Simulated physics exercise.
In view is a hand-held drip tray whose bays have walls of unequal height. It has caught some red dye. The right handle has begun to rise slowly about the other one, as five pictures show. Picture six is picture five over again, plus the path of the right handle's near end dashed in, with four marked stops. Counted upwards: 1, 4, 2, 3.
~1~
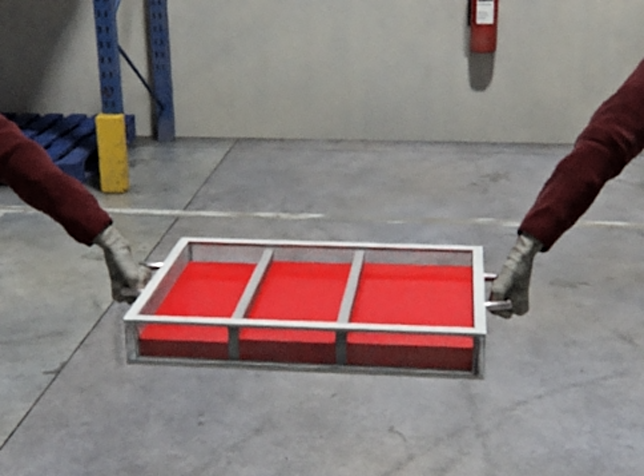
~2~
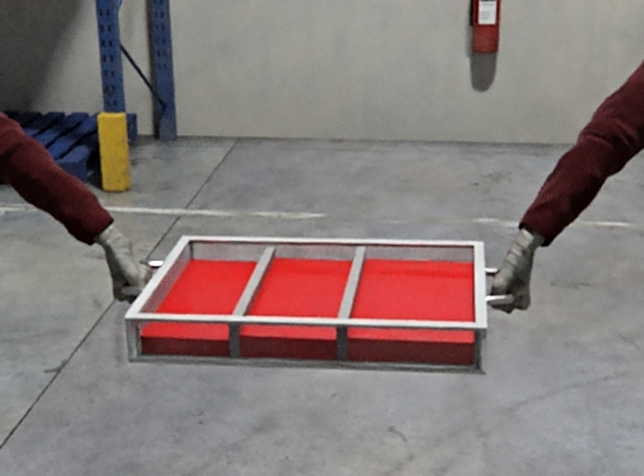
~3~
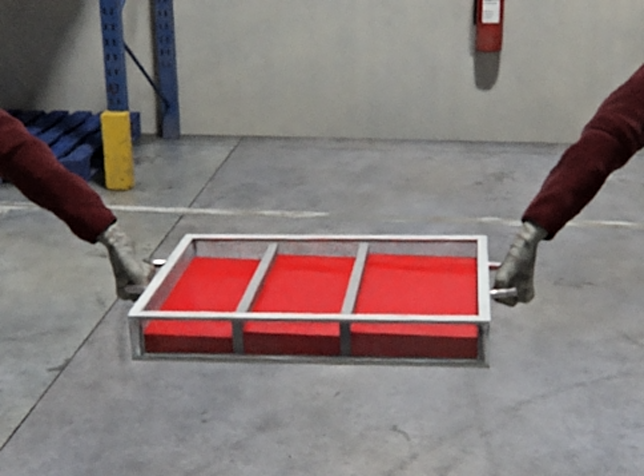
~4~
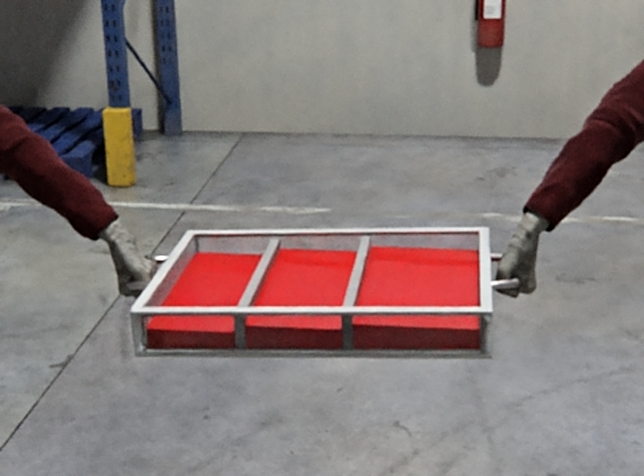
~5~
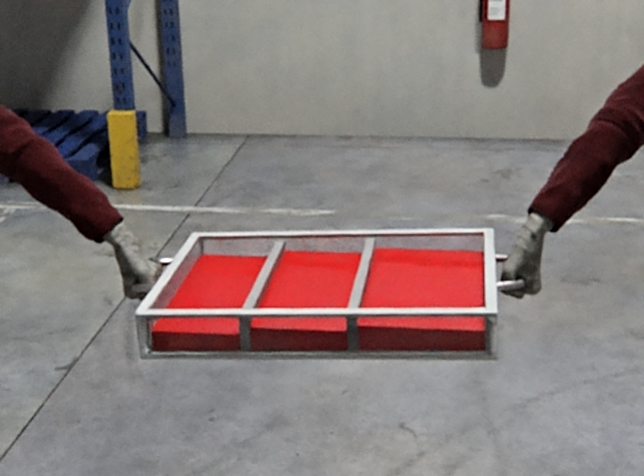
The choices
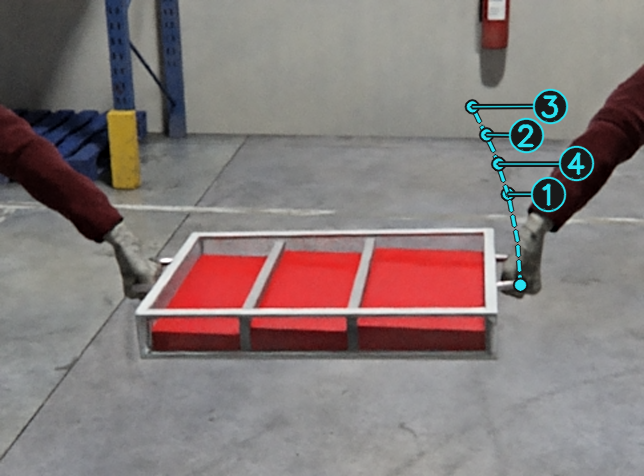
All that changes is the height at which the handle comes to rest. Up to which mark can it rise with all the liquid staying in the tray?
I would pick mark 1.
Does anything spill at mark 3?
Yes, that goes wrong.
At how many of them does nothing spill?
One.
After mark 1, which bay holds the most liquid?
It is the right one.
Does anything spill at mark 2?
Yes, that goes wrong.
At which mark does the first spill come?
It is 4.
In cyan, 1 at (508, 194); 2 at (486, 134); 3 at (472, 106); 4 at (498, 163).
With 1, nothing spills; the right bay holds the most.
With 2, about 25 % goes over the rim.
With 3, about 38 % goes over the rim.
With 4, about 9 % goes over the rim.
